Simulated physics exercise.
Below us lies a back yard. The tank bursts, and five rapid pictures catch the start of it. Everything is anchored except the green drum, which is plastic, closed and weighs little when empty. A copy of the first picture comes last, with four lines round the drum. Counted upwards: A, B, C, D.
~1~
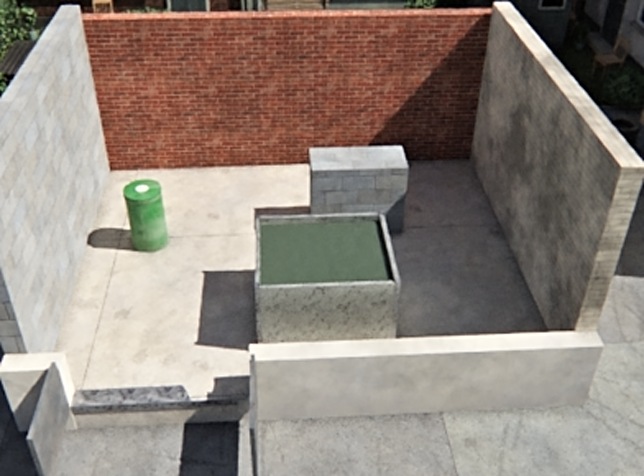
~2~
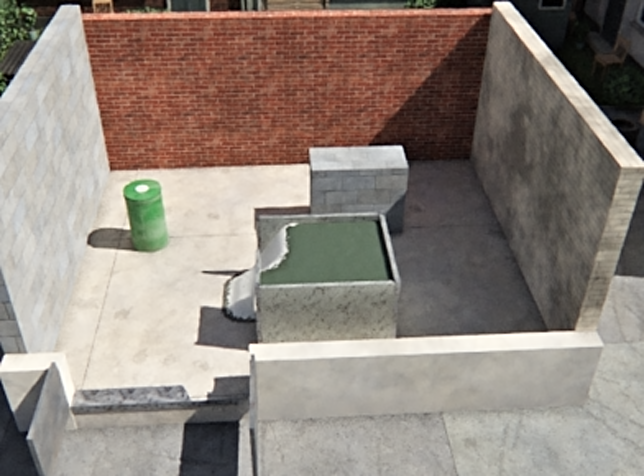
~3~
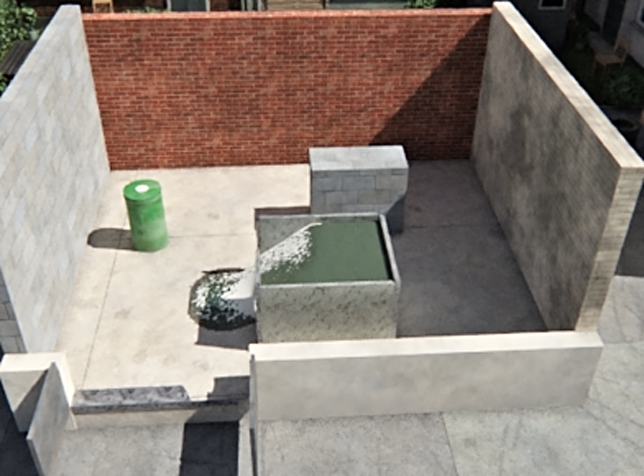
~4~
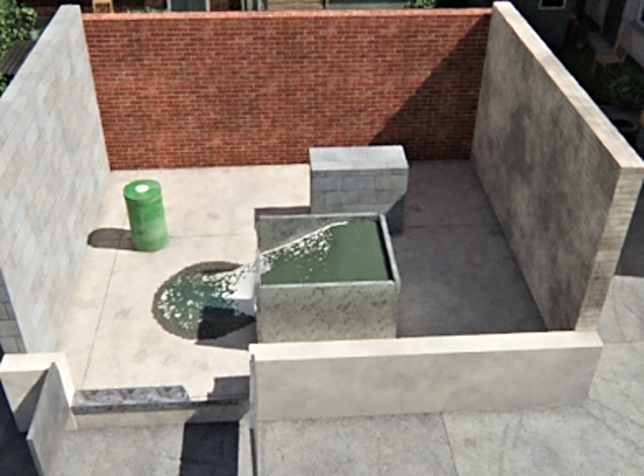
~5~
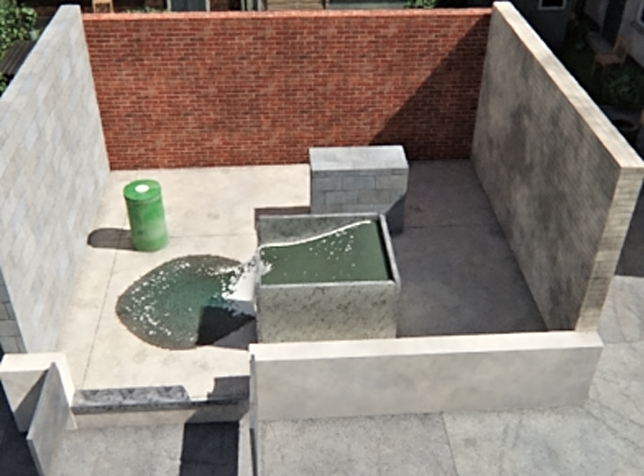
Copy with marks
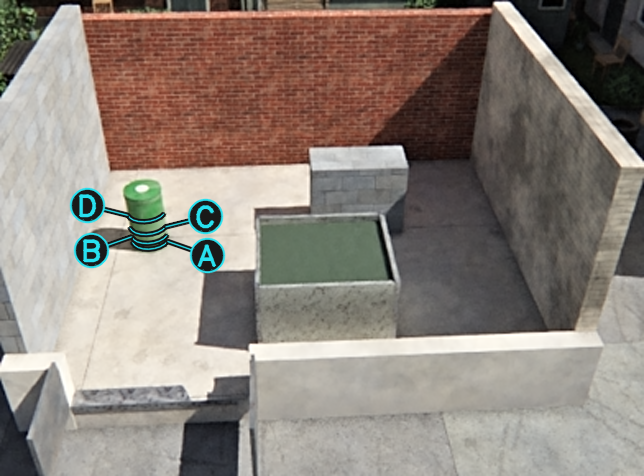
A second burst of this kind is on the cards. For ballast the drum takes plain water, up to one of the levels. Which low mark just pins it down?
C will do.
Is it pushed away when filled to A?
Yes, that goes wrong.
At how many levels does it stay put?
Two of them.
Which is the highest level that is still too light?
B.
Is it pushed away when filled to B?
Yes.
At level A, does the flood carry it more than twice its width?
Yes, it does.
On the marked copy, A at (148, 249); B at (147, 243); C at (146, 234); D at (144, 221); from the bottom up A, B, C, D.
For level A, it is pushed about 5 times its own width away.
For level B, it is pushed about 3 times its own width away.
For level C, it shifts by a finger or two and stays.
For level D, it does not move.
